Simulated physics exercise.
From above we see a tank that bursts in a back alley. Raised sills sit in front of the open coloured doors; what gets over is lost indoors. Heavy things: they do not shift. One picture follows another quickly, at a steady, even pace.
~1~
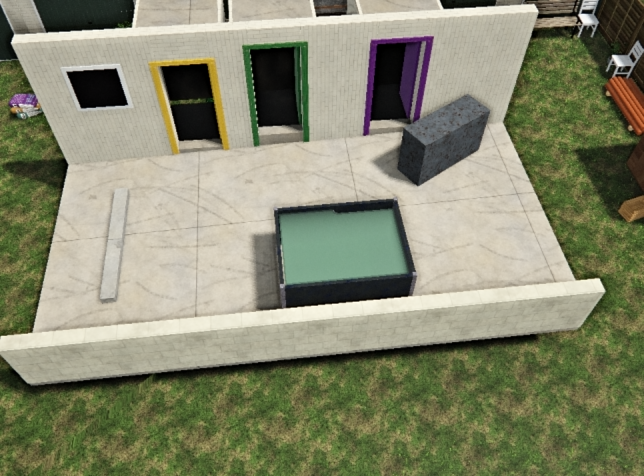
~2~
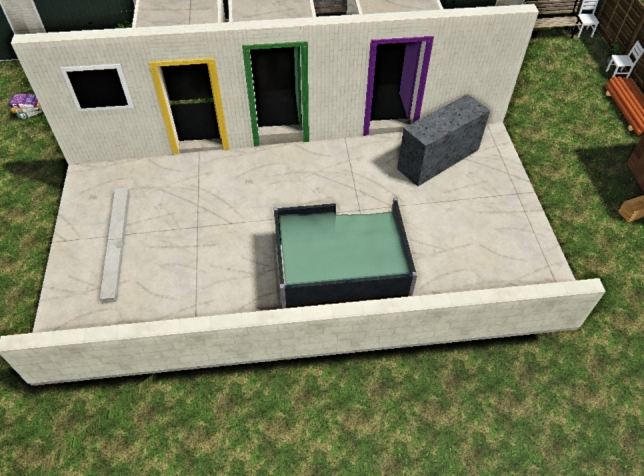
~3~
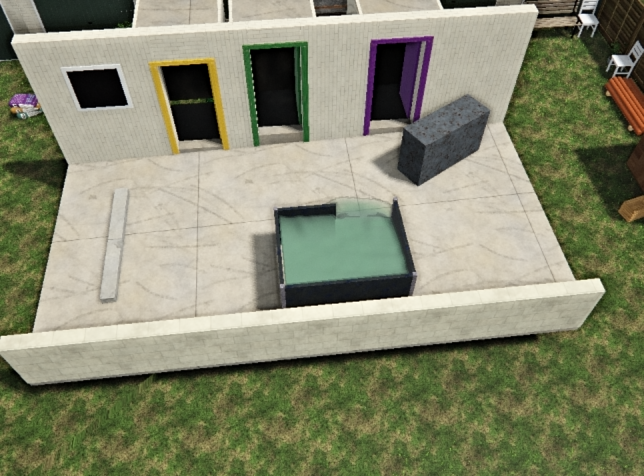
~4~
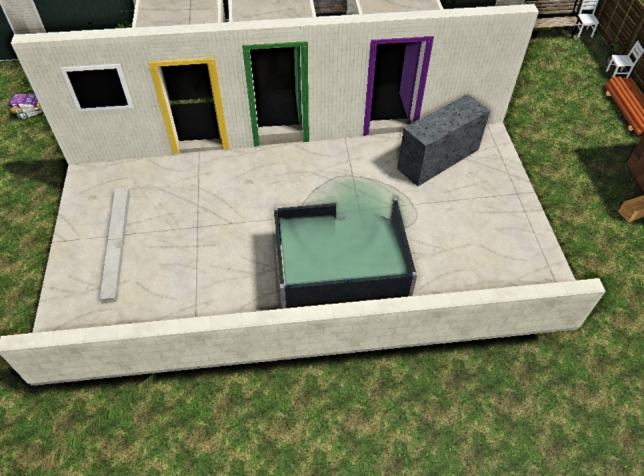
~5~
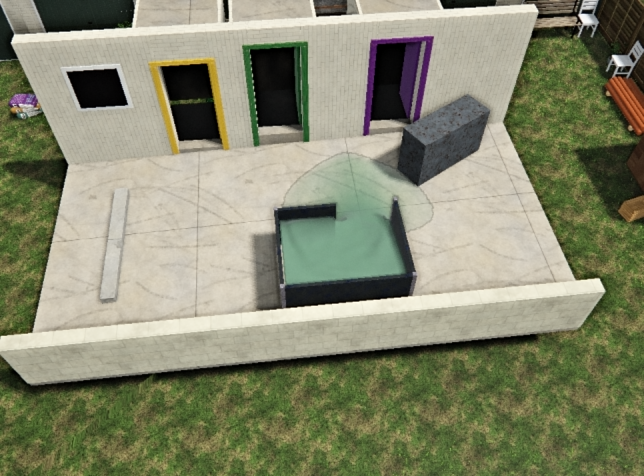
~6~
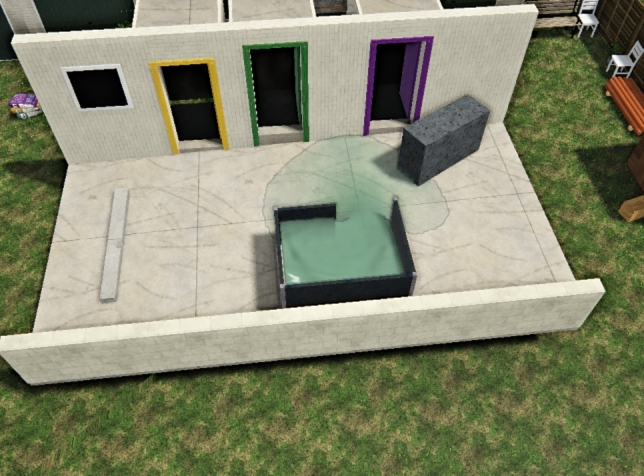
The video shows a walled courtyard with yellow, green and purple doorways and an open tank of green water; a gap opens in the tank's far side, and water pours out, spreading in a widening fan across the paving.
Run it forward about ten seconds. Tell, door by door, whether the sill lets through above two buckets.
Result: The green door will not go over two buckets; the yellow door will not go over two buckets; the purple door will be deluged.
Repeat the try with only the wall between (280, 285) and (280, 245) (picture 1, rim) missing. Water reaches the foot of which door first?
It's the door marked yellow.
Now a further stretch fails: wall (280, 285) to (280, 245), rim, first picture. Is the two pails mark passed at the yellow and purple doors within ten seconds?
Well, the yellow door doesn't reach it and the purple door doesn't reach it.
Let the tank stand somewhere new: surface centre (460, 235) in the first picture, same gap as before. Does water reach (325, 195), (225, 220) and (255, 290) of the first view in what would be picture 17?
The three spots read swamped, left dry, left dry.
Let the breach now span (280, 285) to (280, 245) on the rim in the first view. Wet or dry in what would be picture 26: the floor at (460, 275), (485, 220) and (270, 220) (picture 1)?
So that's left bare for the first, left bare for the second and left bare for the third.
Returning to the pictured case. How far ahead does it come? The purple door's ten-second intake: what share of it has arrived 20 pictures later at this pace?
Estimated share: About 90 %.
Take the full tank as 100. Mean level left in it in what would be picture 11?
My reading is roughly 60 in a hundred.
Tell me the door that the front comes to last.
Result: The door marked yellow.
A moment on, water covers 25 % of the floor; the green door wet at the sill, nothing in, the yellow door not reached, the purple door over two buckets in.
Next, water covers 35 % of the floor; the green door wet at the sill, nothing in, the yellow door wet at the sill, nothing in, the purple door far over two buckets in.
Then, water covers 50 % of the floor; the green door under two buckets in, the yellow door wet at the sill, nothing in, the purple door far over two buckets in.
Later, water covers 55 % of the floor; the green door under two buckets in, the yellow door wet at the sill, nothing in, the purple door far over two buckets in.
In the end, water covers 70 % of the floor; the green door under two buckets in, the yellow door wet at the sill, nothing in, the purple door far over two buckets in.
